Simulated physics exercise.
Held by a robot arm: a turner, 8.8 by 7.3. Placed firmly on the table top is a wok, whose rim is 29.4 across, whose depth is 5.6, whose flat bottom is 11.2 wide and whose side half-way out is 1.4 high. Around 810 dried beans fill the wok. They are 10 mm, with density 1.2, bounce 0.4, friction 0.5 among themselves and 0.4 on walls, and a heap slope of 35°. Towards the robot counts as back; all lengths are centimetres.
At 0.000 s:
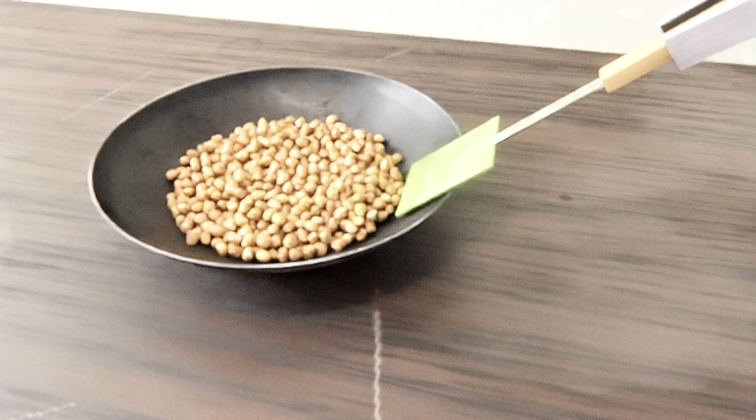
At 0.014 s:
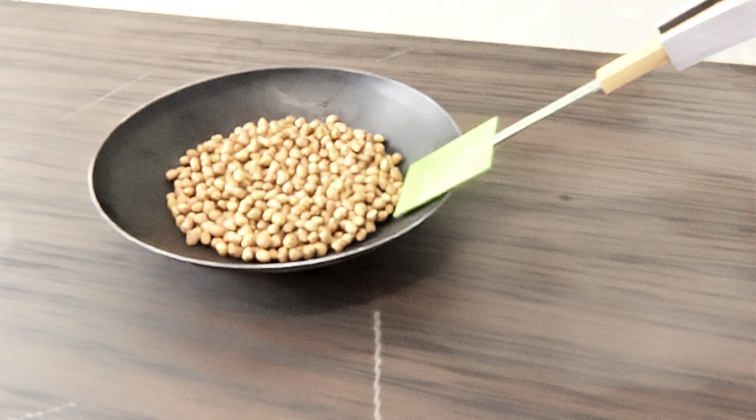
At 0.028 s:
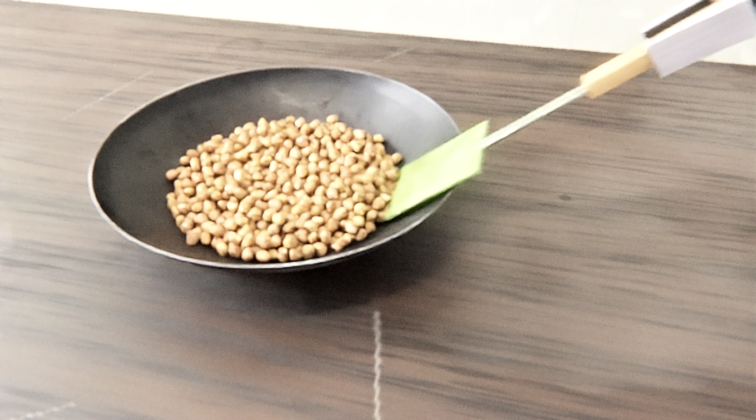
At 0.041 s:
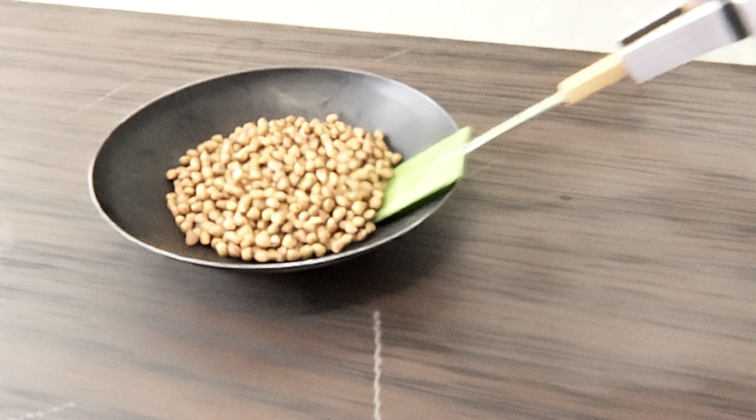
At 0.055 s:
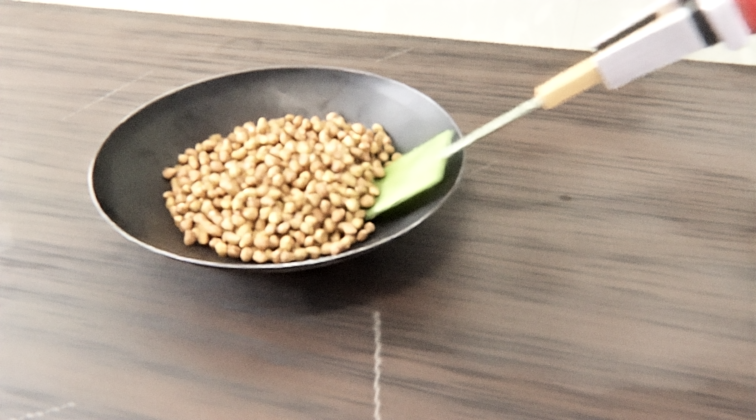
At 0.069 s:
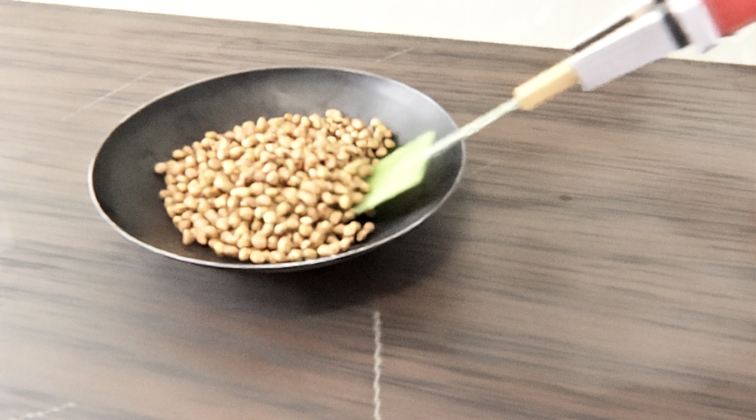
In this clip, a green turner held by a robot arm rests at the right side of a dark wok of beans on a wooden table, then slides left into the beans, nudging the heap slightly leftward.
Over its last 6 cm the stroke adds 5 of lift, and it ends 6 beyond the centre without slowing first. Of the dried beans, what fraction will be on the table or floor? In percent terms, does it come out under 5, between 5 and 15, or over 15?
It comes out between 5 and 15 %.
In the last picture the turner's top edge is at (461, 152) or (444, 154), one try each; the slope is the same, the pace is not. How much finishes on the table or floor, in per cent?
0 % and 5 %.
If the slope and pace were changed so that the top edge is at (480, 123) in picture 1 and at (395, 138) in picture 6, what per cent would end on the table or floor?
Roughly 15 percent ends up there.
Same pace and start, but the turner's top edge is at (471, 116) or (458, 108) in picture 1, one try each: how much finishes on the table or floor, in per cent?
First try roughly 10 percent, second try roughly 10 percent.
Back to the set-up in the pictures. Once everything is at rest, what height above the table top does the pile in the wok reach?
Close to 6.0 centimetres high.
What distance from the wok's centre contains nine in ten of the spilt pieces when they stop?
It comes out at close to 50 centimetres.
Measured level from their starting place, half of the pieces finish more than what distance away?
Distance: Around 4 cm.
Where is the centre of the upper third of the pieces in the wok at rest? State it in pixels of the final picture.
Centre: Roughly (197, 152).
After 0.10 s, sloping 40°, highest piece 6 above the table; 807 in the wok.
After 0.14 s, sloping 40°, highest piece 7 above the table; 807 in the wok.
After 0.35 s, sloping 40°, highest piece 8 above the table; 725 in the wok, 50 on the table or floor, 32 on the blade or in flight.
After 1.40 s, sloping 40°, highest piece 6 above the table; 725 in the wok, 82 on the table or floor.
In the end, 725 in the wok, 82 on the table or floor. That is 10 % on the table or floor.
